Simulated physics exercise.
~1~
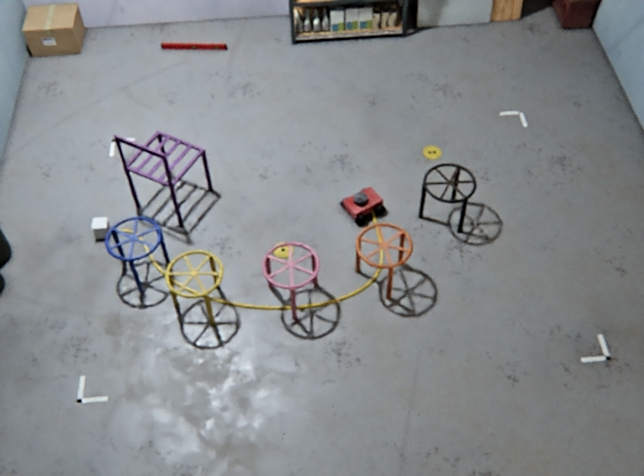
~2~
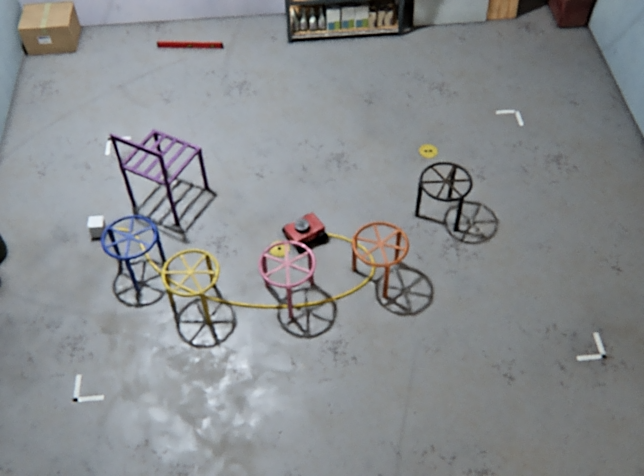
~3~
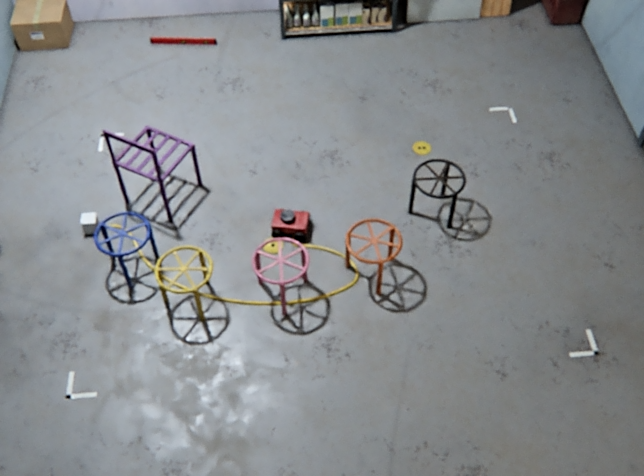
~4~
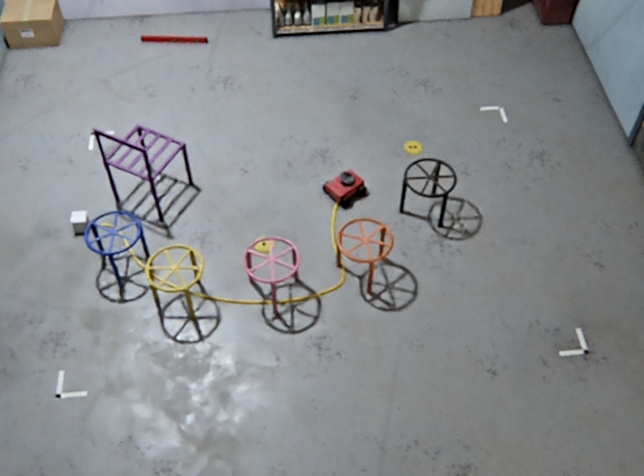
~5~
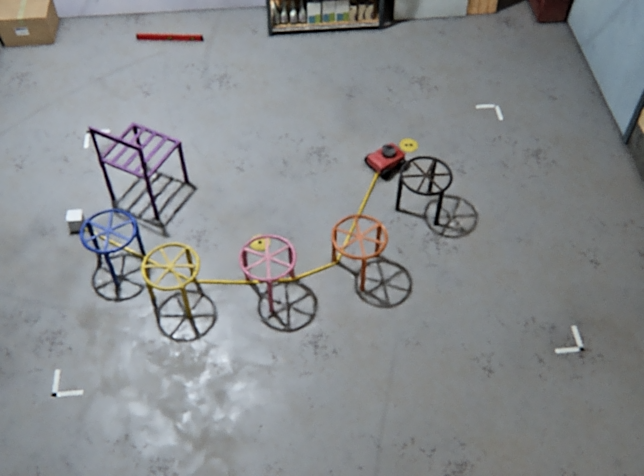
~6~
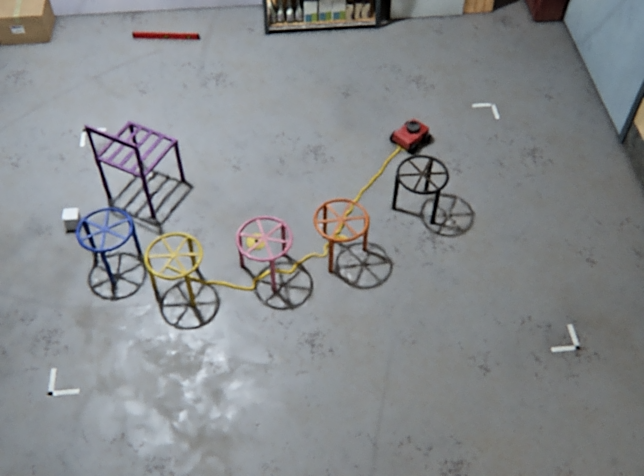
Red cart trailing a yellow lead past coloured stools, moving left, then turning up and right, finally dragging three stools slightly.
